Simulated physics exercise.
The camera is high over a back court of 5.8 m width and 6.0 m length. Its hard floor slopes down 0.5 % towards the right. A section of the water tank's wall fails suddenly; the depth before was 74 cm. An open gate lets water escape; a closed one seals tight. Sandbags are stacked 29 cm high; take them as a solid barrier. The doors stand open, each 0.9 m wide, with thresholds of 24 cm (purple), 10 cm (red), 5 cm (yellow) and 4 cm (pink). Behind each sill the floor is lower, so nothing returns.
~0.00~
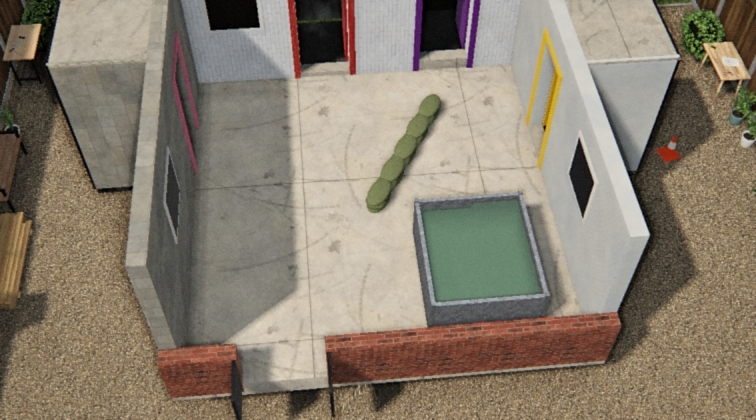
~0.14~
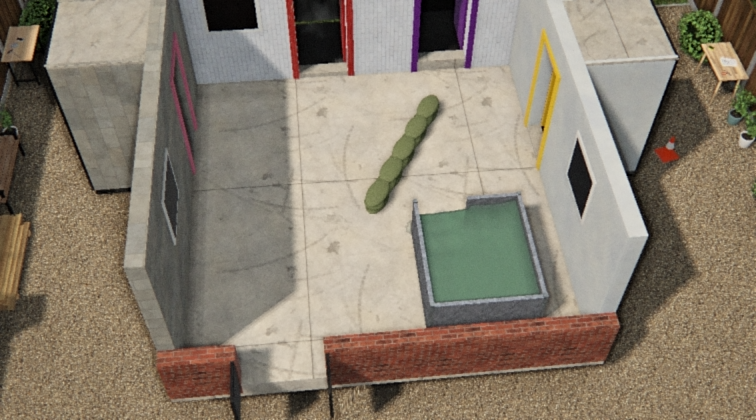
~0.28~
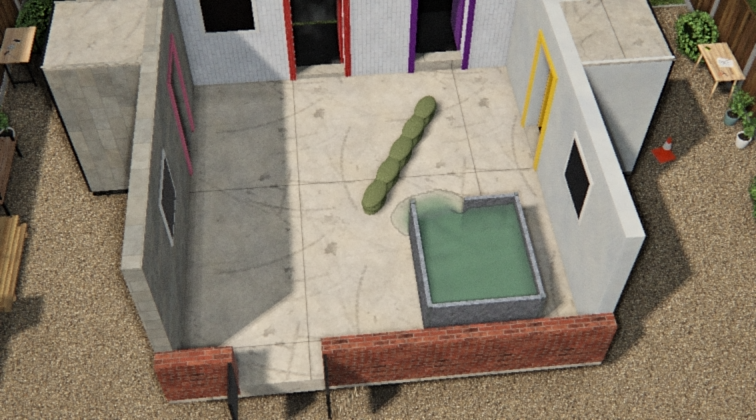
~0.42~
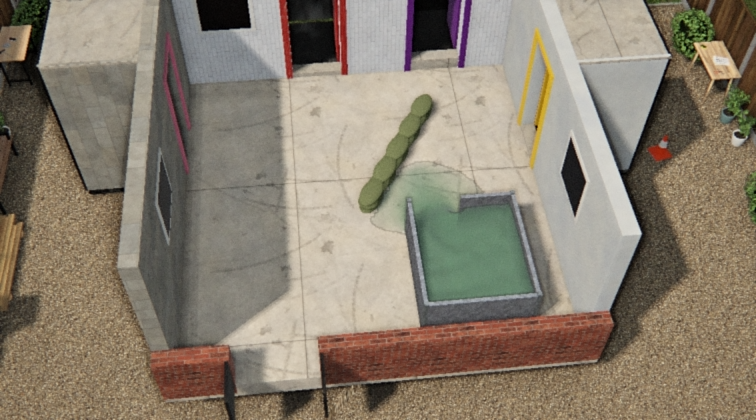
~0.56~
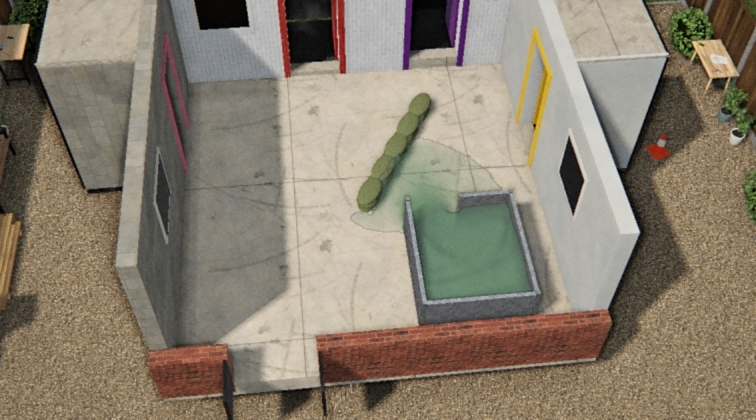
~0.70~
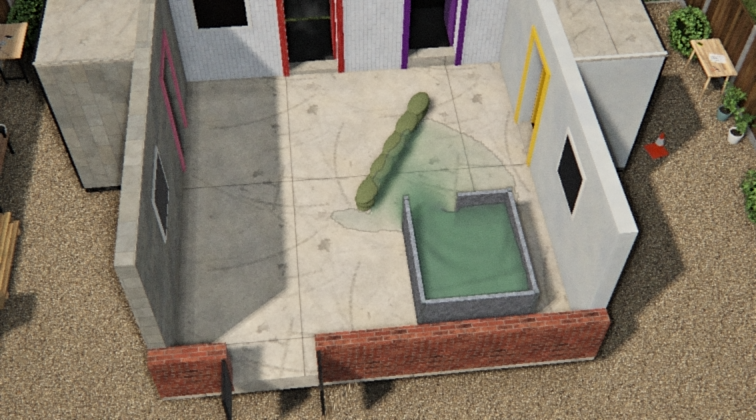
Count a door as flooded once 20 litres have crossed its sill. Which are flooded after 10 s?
Door by door: At the purple door it keeps below the limit; at the red door it does not reach the limit; at the yellow door it passes the limit; at the pink door it goes over the limit.
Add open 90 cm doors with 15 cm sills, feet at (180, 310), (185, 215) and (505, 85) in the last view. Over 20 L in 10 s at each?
In turn: Below, under, over.
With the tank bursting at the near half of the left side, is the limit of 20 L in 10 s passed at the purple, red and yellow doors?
Against that limit: Purple under, red under, yellow below.
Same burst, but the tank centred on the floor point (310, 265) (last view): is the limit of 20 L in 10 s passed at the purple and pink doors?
Against that limit: Purple not over, pink above.
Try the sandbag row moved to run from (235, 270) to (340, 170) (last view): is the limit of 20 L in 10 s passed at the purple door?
Against that limit: Purple under.
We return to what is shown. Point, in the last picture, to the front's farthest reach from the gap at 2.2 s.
Around (497, 69).
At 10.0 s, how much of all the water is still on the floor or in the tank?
Roughly 84 in a hundred.
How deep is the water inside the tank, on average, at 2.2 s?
About 38 cm.
After 1.4 s water covers 25 % of the floor and is deepest (42 cm) near (390, 180); purple door 5 cm at the sill, 0 L in, red door not reached, yellow door 7 cm at the sill, 0 L in, pink door not reached.
After 2.2 s water covers 25 % of the floor and is deepest (46 cm) near (497, 69); purple door 14 cm at the sill, 0 L in, red door not reached, yellow door 7 cm at the sill, 1 L in, pink door not reached.
After 3.5 s water covers 35 % of the floor and is deepest (28 cm) near (478, 70); purple door 18 cm at the sill, 0 L in, red door 6 cm at the sill, 0 L in, yellow door 13 cm at the sill, 24 L in, pink door not reached.
After 6.0 s water covers 85 % of the floor and is deepest (16 cm) near (481, 119); purple door 14 cm at the sill, 1 L in, red door 4 cm at the sill, 0 L in, yellow door 13 cm at the sill, 122 L in, pink door 10 cm at the sill, 25 L in.
After 10.0 s water covers 95 % of the floor and is deepest (10 cm) near (499, 110); purple door 9 cm at the sill, 1 L in, red door 3 cm at the sill, 0 L in, yellow door 8 cm at the sill, 190 L in, pink door 6 cm at the sill, 58 L in.
